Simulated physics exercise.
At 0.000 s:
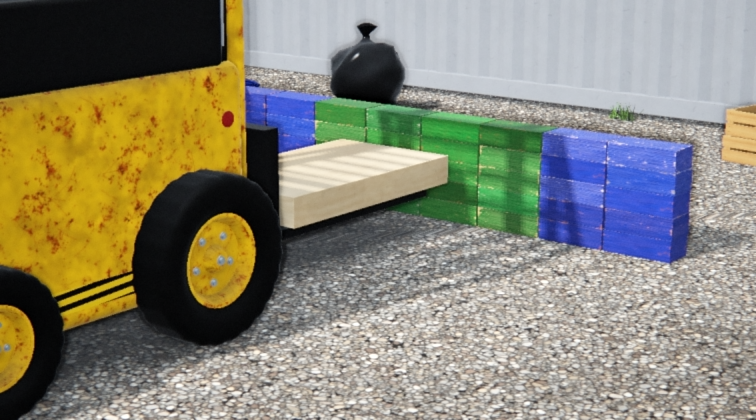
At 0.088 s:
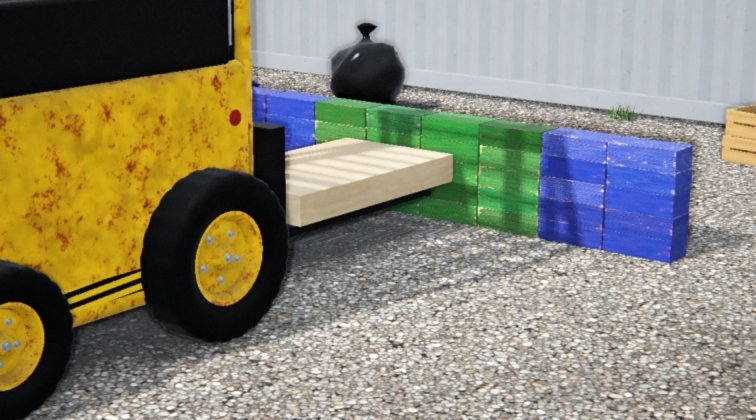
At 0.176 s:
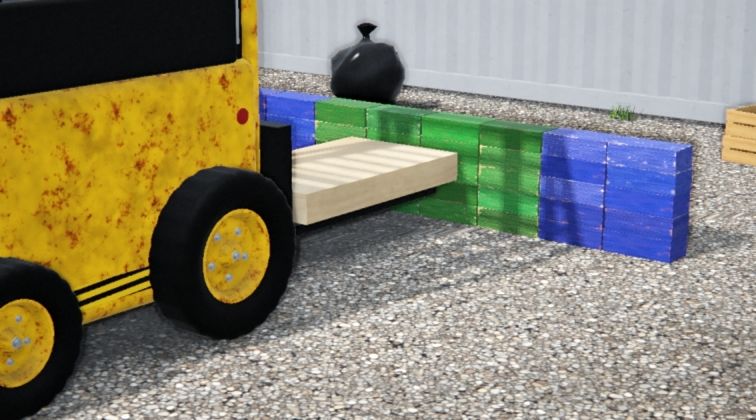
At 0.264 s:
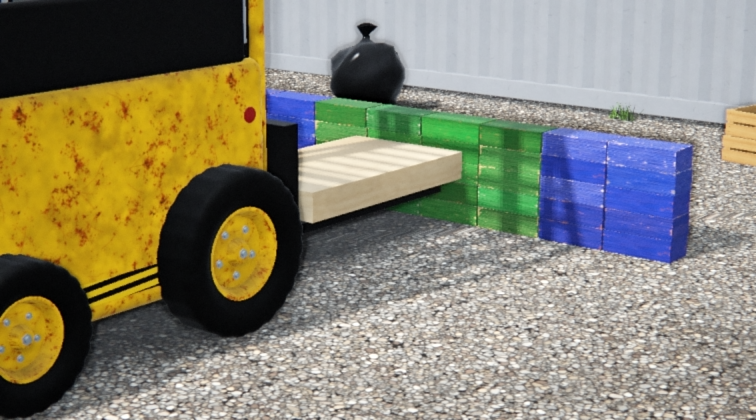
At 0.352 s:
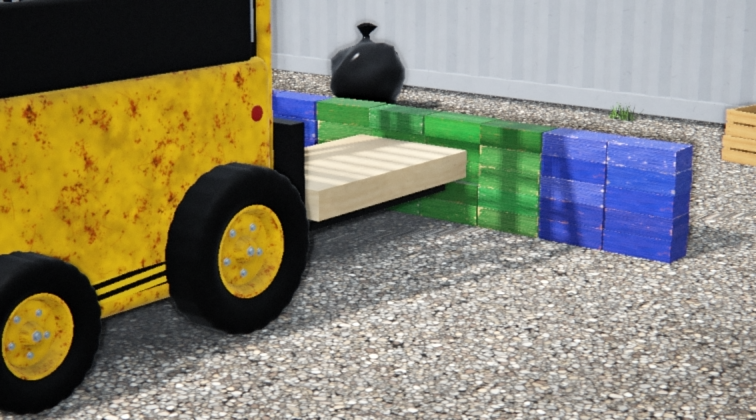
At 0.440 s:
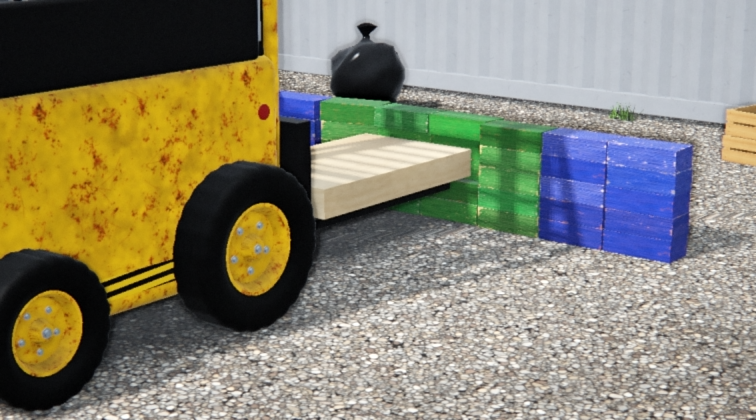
At the start, a rusty yellow vehicle on the left holds a pale slatted wooden slab beside a low wall of blue and green blocks. It rolls slowly right, bringing the slab up against the green section, and several blocks shift slightly while the wall remains standing.
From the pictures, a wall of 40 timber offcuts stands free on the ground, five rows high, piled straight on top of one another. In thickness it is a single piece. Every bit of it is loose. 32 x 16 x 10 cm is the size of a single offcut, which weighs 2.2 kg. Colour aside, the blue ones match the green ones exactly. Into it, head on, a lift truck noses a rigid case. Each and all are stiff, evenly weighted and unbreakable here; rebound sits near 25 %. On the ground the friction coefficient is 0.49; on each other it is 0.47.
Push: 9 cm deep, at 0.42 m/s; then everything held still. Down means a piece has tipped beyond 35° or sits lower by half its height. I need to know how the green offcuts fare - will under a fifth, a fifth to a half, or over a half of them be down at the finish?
At the finish, a fifth to a half of them.
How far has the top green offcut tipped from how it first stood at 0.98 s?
Rotation: Approx. 110°.
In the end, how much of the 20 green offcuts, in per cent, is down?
30 %.
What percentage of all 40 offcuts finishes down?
About 15% of them.
After 0.56 s, none of the 20 green offcuts down (0 of 40 in all colours); top green offcut leaning 12°.
After 0.76 s, 6 of the 20 green offcuts down (6 of 40 in all colours); top green offcut leaning 62°, 10 cm lower.
After 0.98 s, 6 of the 20 green offcuts down (6 of 40 in all colours); top green offcut on its side.
At rest (1.8 s), 6 of the 20 green offcuts down (6 of 40 in all colours); top green offcut on its side; top blue offcut unmoved. That is 30 per cent. As the last picture would show them, middles, top green offcut near (502, 187), top blue offcut near (253, 99).
